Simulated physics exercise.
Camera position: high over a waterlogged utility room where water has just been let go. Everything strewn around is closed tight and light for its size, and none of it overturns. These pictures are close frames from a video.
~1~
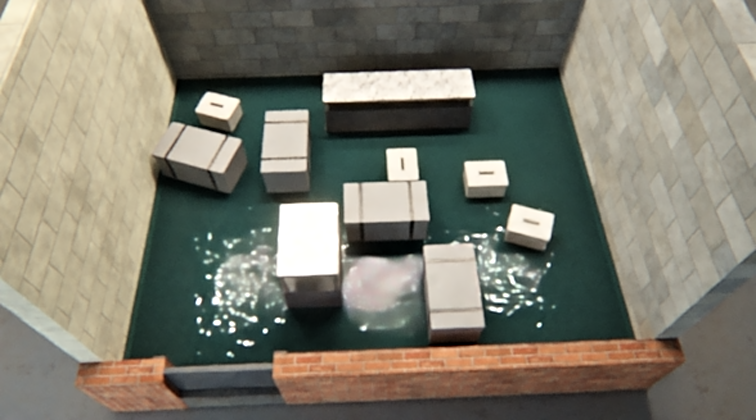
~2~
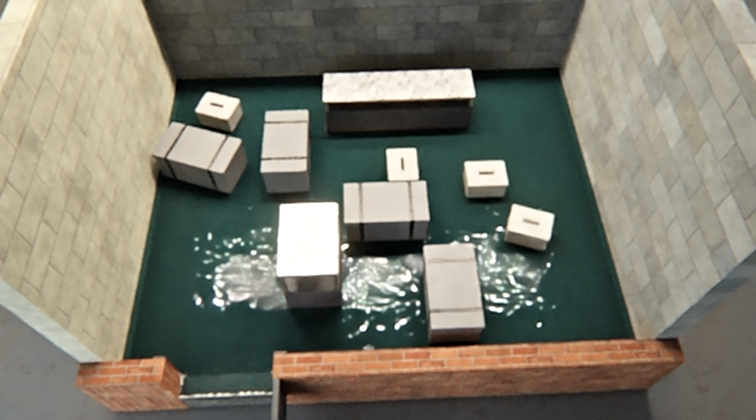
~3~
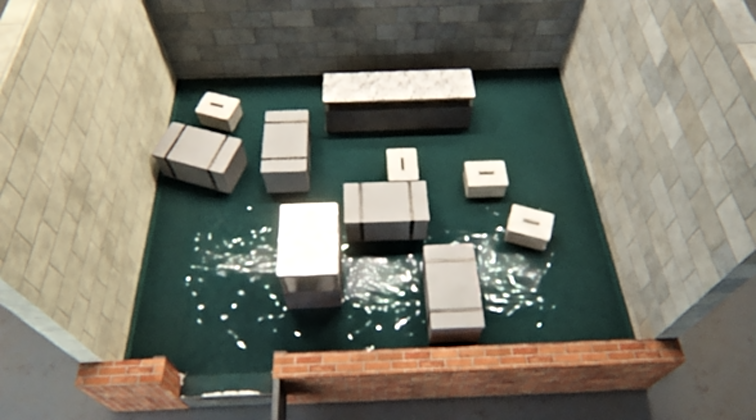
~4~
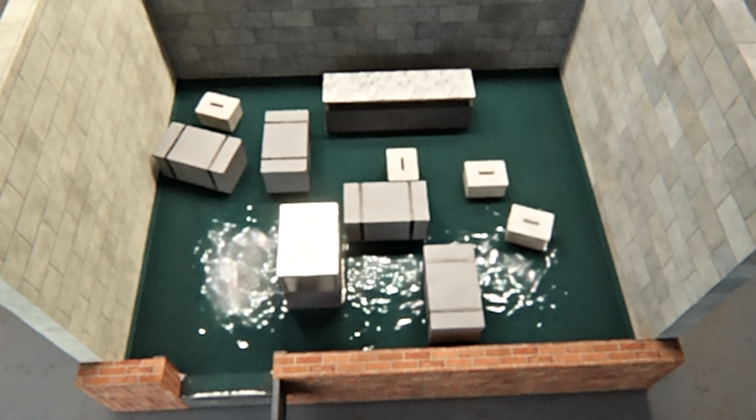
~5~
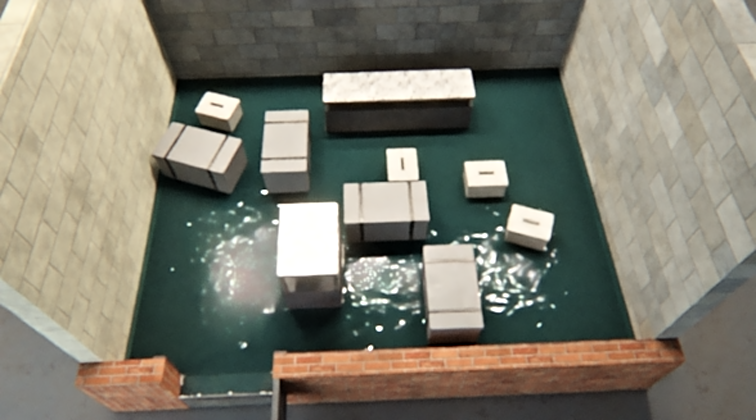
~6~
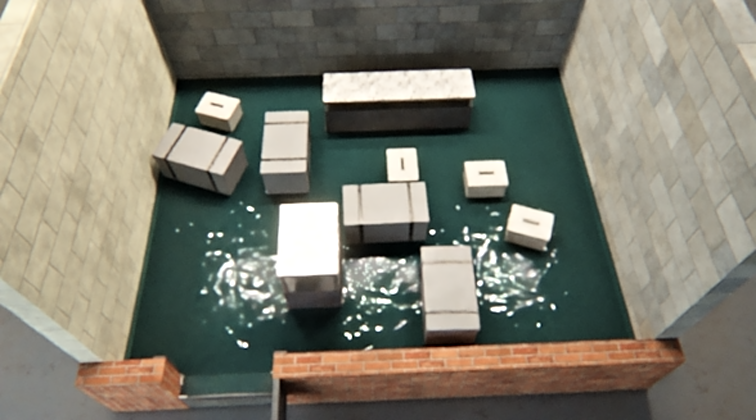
Water rippled and glinted across the dark green floor of a walled room after a gate in the front brick wall swung open, while the grey trunks and small pale boxes barely moved.
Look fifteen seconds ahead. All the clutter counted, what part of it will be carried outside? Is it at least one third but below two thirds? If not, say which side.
No, under a third.
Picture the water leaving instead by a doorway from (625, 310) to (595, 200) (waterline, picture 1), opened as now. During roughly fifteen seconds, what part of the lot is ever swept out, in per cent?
Estimate: Close to 60 per cent.
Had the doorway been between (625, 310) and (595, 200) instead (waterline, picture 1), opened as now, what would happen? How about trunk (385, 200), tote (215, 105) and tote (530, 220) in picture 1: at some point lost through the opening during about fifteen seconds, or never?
In order: Escapes, remains, escapes.
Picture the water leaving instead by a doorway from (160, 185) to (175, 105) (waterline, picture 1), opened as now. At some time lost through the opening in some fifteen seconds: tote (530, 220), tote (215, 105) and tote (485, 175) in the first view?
Okay, so: Never exits for the first, makes it outside for the second, never exits for the third.
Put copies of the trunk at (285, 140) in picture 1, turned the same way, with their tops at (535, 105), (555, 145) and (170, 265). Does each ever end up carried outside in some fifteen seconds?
In sequence: Never exits, never exits, exits.
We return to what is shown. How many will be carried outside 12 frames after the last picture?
The answer here is 0.
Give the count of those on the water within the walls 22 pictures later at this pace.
By my reckoning the number comes out at 8.
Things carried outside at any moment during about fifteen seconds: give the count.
The count is 0.
A moment on, 0 of 8 are out; 8 afloat.
Next, 0 of 8 are out; 8 afloat.
Later, 0 of 8 are out; 8 afloat.
In the end, 0 of 8 are out; 7 afloat.
